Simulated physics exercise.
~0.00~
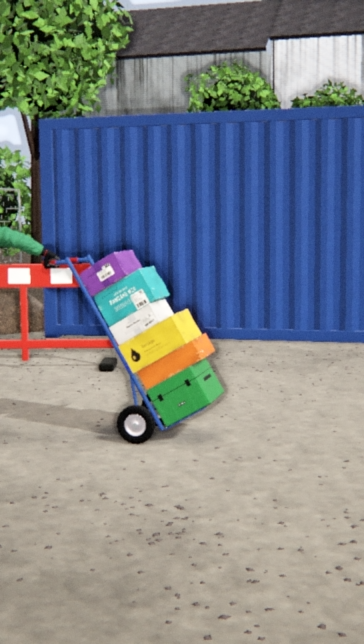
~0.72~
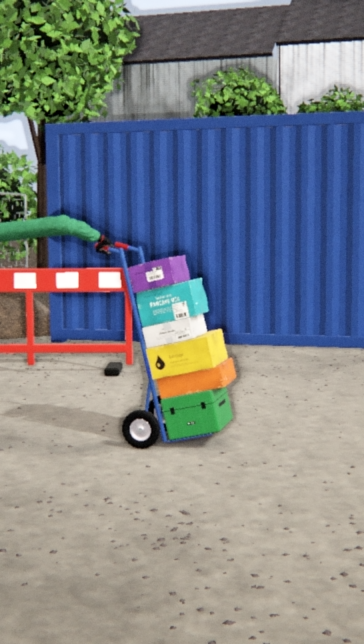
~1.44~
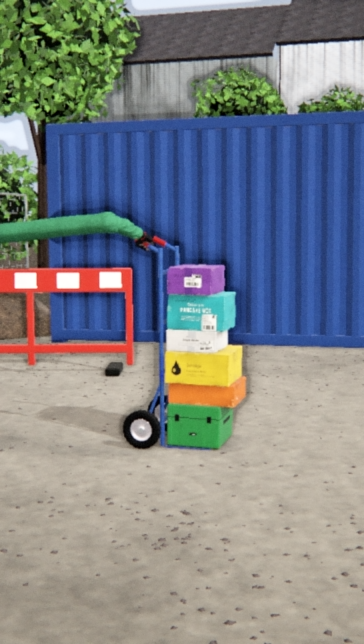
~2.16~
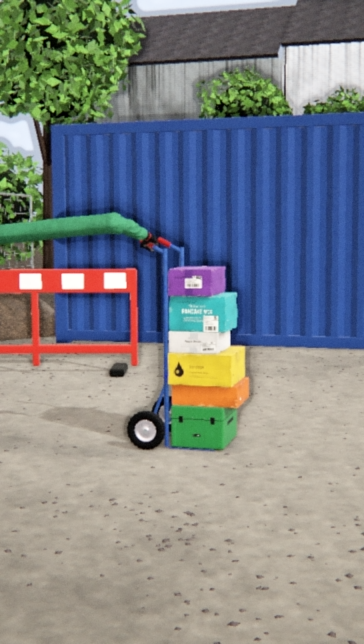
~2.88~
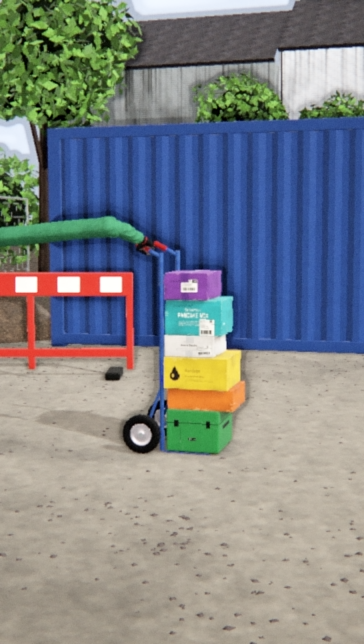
A two-wheeled barrow truck stacked with six colourful boxes started out tilted back to the left, then a green-sleeved arm swung it upright on the concrete, and the stack stayed in place as the hand kept holding the truck still.
